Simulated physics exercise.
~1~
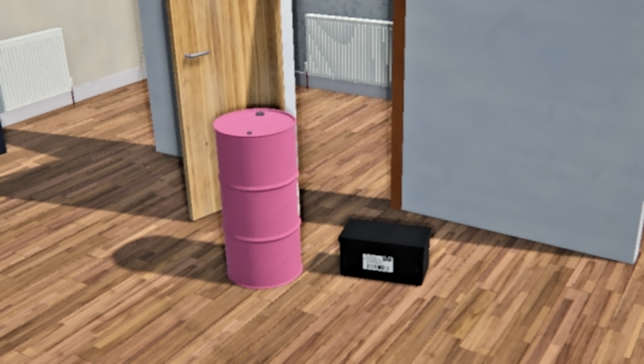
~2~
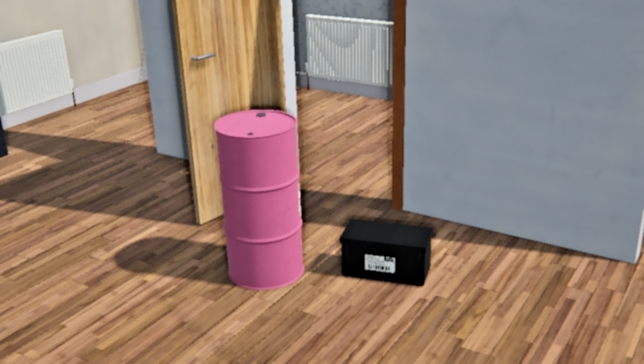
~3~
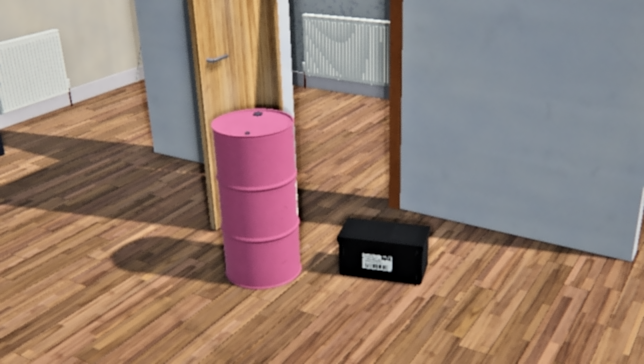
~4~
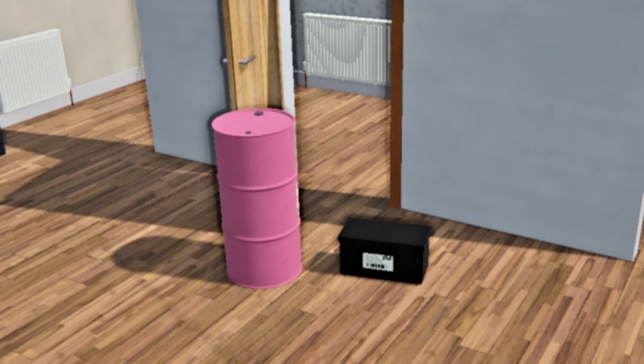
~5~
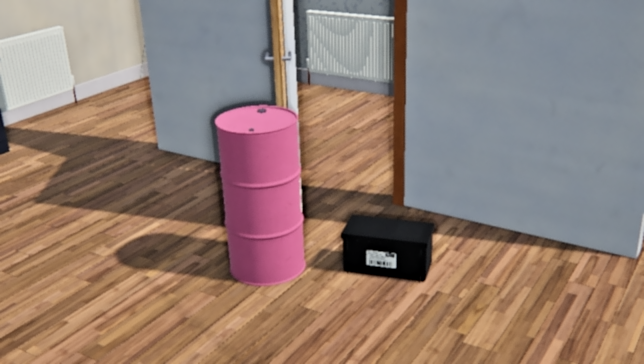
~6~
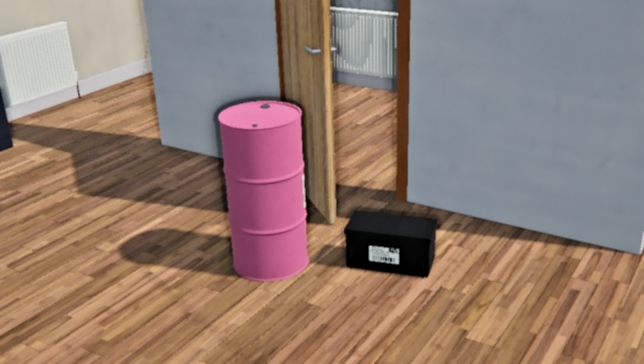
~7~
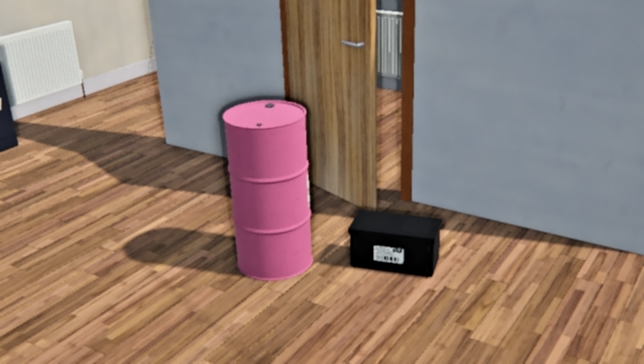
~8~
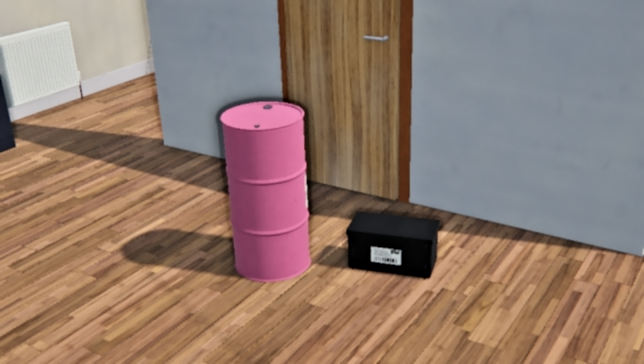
A wooden door swings shut behind a pink drum and a black tote, closing fully.
